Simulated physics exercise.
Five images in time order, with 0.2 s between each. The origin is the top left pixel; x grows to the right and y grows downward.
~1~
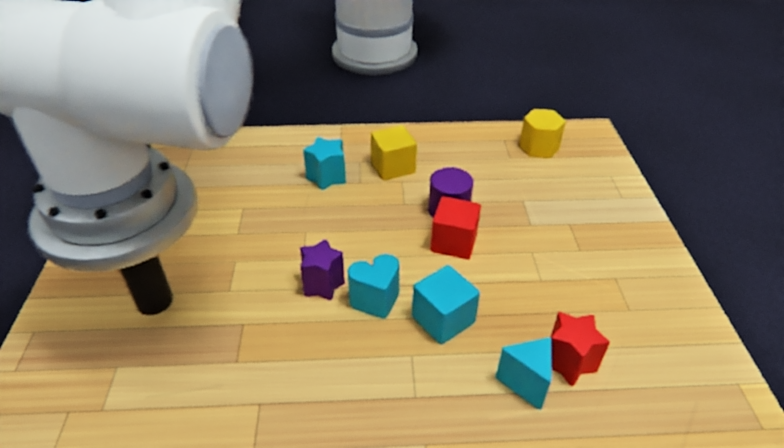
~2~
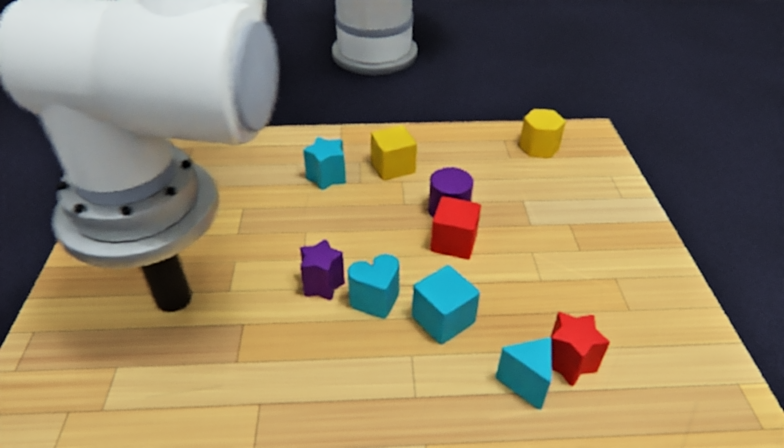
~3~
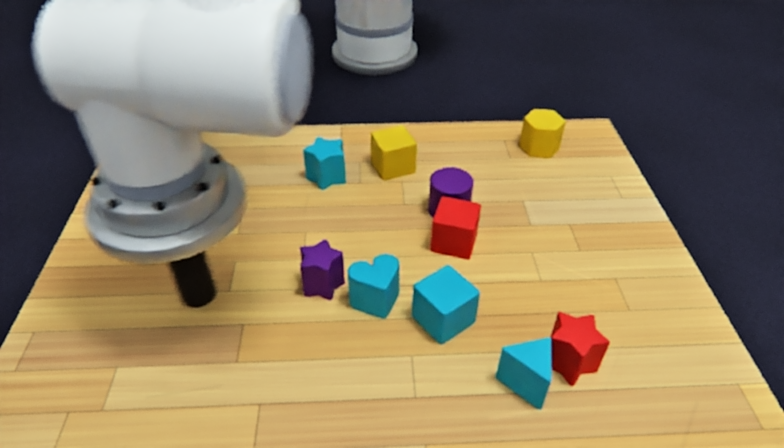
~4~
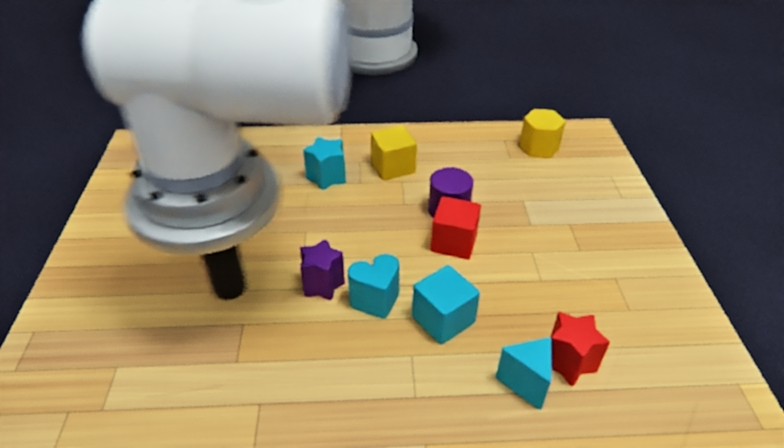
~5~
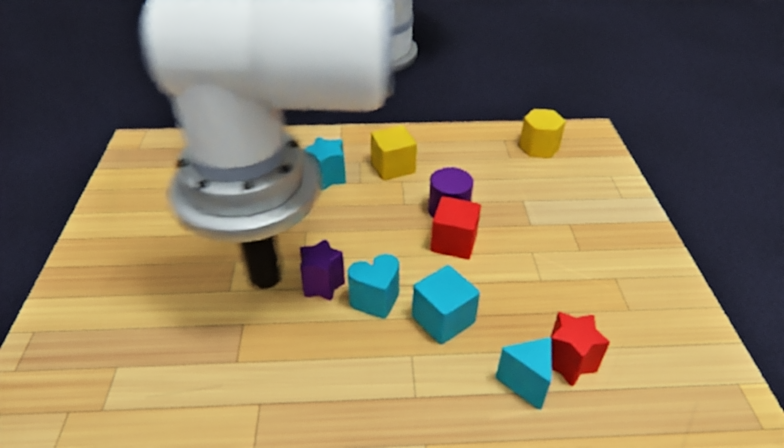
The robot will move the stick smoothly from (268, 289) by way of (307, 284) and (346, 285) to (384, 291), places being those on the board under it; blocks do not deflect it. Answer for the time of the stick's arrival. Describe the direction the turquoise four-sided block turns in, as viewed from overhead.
Counterclockwise rotation.
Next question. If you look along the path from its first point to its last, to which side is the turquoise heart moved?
Pushed right.
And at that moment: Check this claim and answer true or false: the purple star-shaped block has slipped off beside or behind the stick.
That statement is not accurate.
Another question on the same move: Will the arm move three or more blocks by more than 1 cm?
I'd say yes.
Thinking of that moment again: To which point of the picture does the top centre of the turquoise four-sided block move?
It will likely be found at (489, 300).
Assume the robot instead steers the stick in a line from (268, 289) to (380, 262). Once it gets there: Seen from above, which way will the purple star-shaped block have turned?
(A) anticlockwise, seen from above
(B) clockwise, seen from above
Answer: B.
The first path, step by step. One third of the way, stick at (307, 272); purple star-shaped block at (338, 253).
Two thirds of the way, stick at (346, 273); purple star-shaped block at (378, 260), turned 25° clockwise; turquoise heart at (410, 278); turquoise four-sided block at (459, 291).
At the end, stick at (384, 279); purple star-shaped block at (413, 274), turned 40° clockwise; turquoise heart at (440, 296); turquoise four-sided block at (489, 300), turned 30° anticlockwise; red four-sided block still.
